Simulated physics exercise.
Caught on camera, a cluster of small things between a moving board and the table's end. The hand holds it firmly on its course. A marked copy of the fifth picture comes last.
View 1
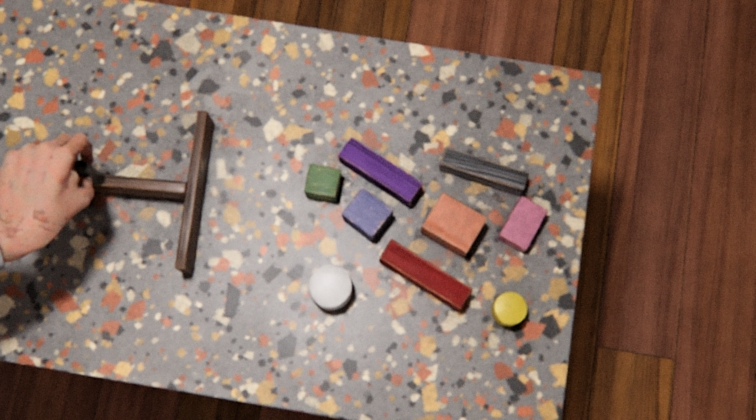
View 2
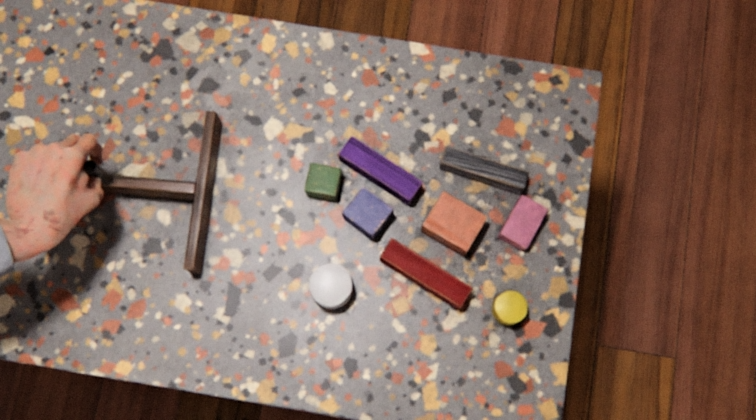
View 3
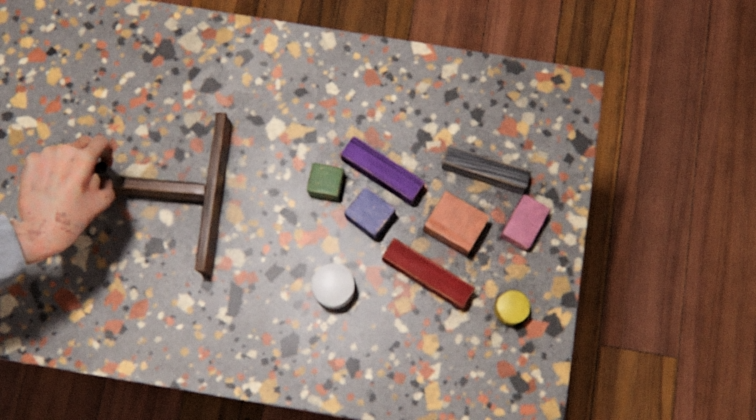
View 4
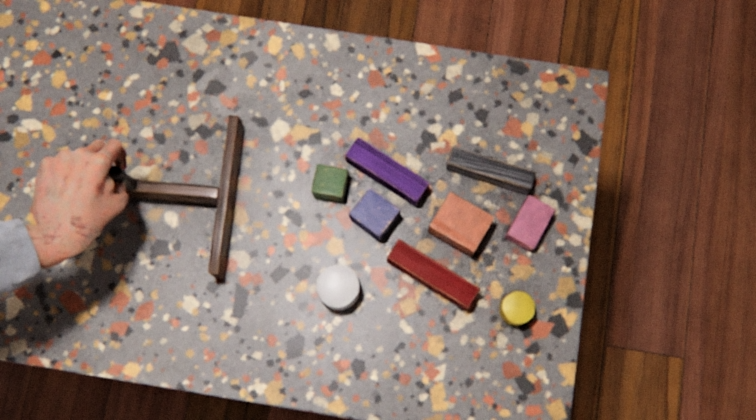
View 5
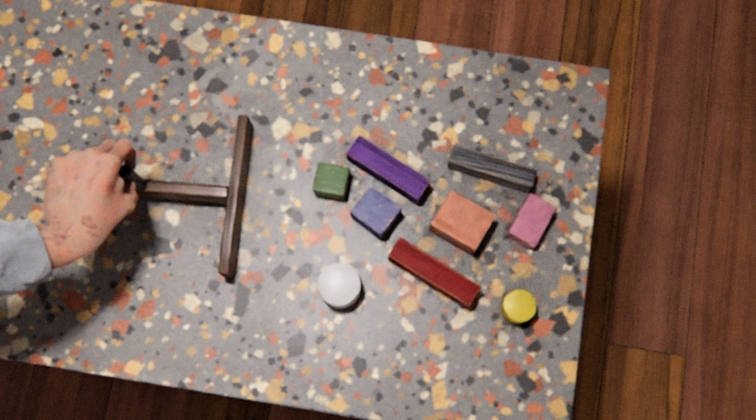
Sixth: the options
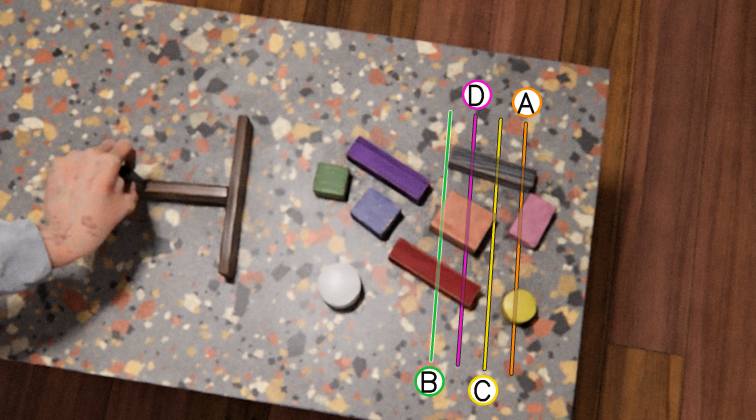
A dark T-shaped wooden board, gripped by a hand at its handle, slides slowly to the right across a speckled tabletop. It closes part of the gap to a cluster of coloured blocks, sticks, a white round object and a yellow tin, which stay in their places, still untouched.
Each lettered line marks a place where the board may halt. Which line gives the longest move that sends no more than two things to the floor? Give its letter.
A.
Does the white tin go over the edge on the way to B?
By then, no.
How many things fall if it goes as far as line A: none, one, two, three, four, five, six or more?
By then, two.
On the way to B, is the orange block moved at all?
By then, yes.
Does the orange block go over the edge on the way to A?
No.
On the marked copy, A at (519, 245); B at (441, 233); C at (493, 241); D at (467, 237).
With A. Early on, board (335, 209); white tin (356, 288); purple stick (391, 167).
Further on, board (440, 225); yellow tin (543, 319); pink block (545, 222).
At the end, board (520, 238); pink block over the edge; yellow tin over the edge; two fallen.
As for the rest, B is within the limit but short; C is within the limit but short; D is within the limit but short.
